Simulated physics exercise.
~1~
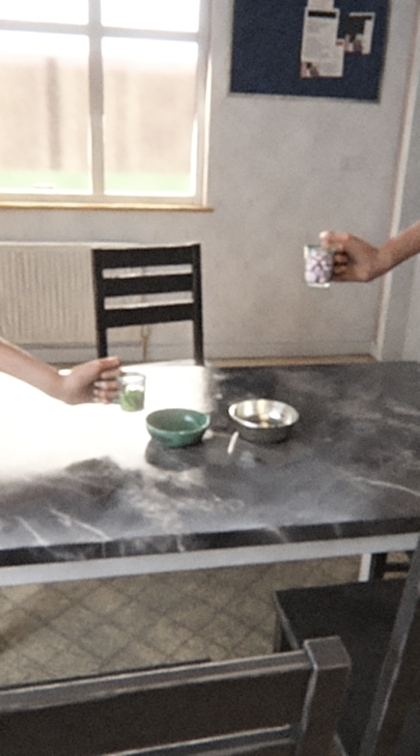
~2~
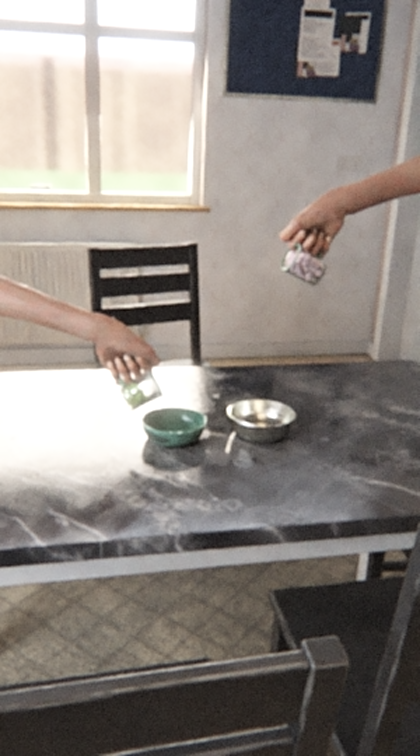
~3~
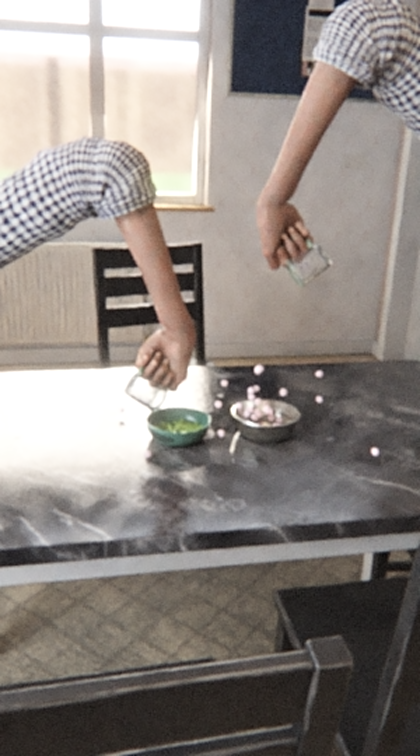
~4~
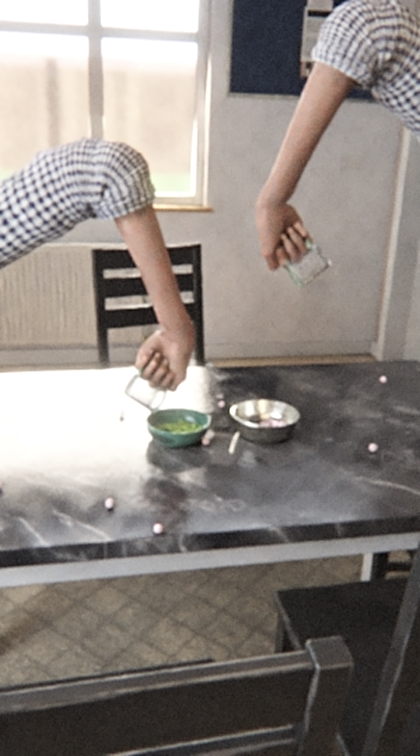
Two hands, reaching in from either side, hold small clear cups over a dark marbled table seen from slightly above in a bright room with a window, black chairs and a blue noticeboard. The left cup holds green bits just above a green bowl, while the right holds pinkish-white pieces much higher above a silvery metal bowl. Both cups tip over and end upside down. The green bits settle in their bowl, with none outside it. The pink pieces drop and scatter, some staying in the metal bowl and others lying about the tabletop, as both emptied cups stay inverted.
